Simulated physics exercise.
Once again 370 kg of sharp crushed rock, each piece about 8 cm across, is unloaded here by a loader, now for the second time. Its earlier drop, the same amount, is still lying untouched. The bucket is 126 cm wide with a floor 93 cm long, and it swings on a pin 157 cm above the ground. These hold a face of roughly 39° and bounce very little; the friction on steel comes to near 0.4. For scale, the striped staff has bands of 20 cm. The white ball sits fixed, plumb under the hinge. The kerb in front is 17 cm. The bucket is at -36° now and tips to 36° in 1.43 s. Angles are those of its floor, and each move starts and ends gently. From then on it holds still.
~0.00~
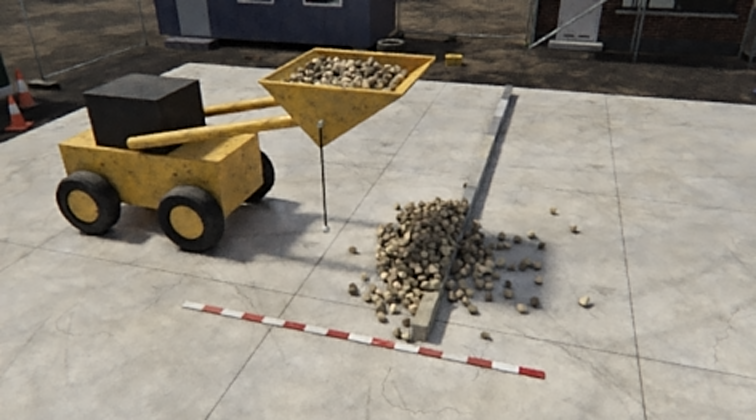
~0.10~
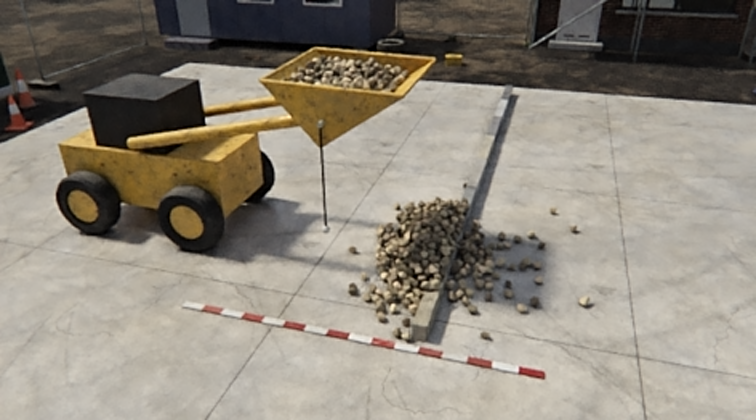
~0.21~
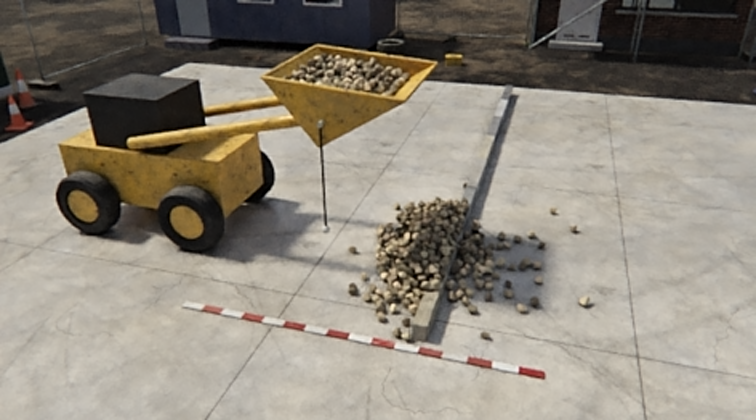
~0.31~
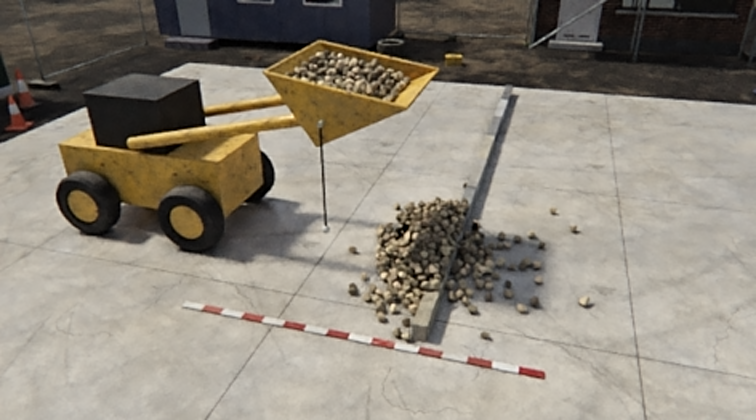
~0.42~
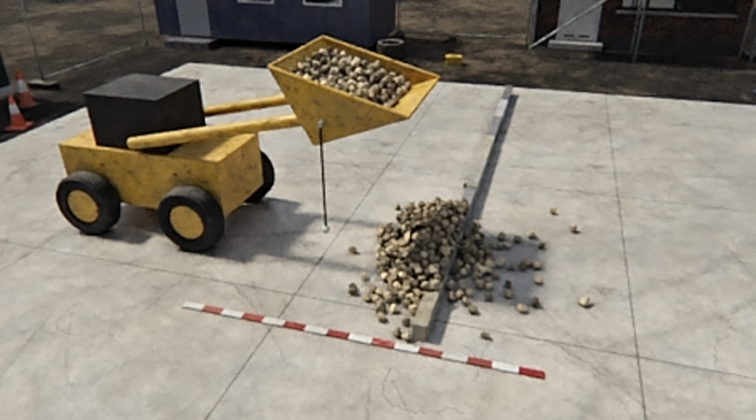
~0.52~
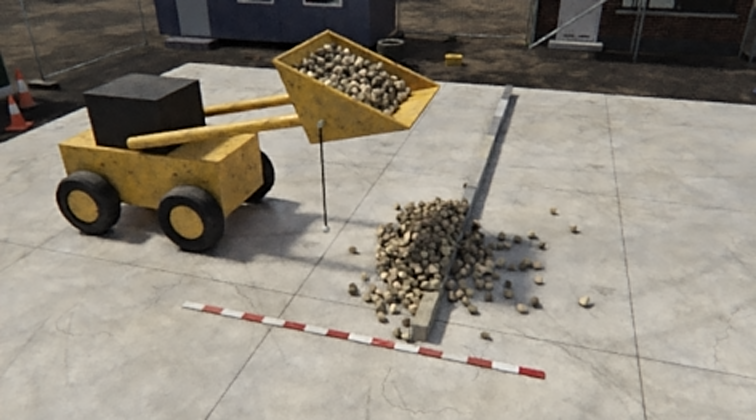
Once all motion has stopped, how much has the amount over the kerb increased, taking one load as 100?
It has increased by some 58 per cent.
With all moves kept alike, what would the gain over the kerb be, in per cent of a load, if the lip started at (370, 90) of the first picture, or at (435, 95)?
Near 10 per cent from the first place, 95 from the second.
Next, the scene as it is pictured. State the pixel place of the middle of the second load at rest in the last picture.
Their centre ends up near (461, 249).
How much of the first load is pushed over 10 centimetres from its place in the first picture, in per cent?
I'd put it at about 10 per cent.
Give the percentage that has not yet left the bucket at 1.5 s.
Around 80 per cent of the load is still inside.
After 1.1 s the floor is at 25°; in per cent of one load, 100 in the bucket, 86 on this side of the kerb, 14 over the kerb; the foremost stones are at (549, 264).
After 1.5 s the floor is at 36°; in per cent of one load, 78 in the bucket, 108 on this side of the kerb, 14 over the kerb; the foremost stones are at (549, 264).
After 1.9 s the floor is at 36°; in per cent of one load, 26 in the bucket, 150 on this side of the kerb, 24 over the kerb; the foremost stones are at (549, 264).
After 4.6 s the floor is at 36°; in per cent of one load, 0 in the bucket, 128 on this side of the kerb, 72 over the kerb; the foremost stones are at (573, 272). Net gain over the kerb, 58.
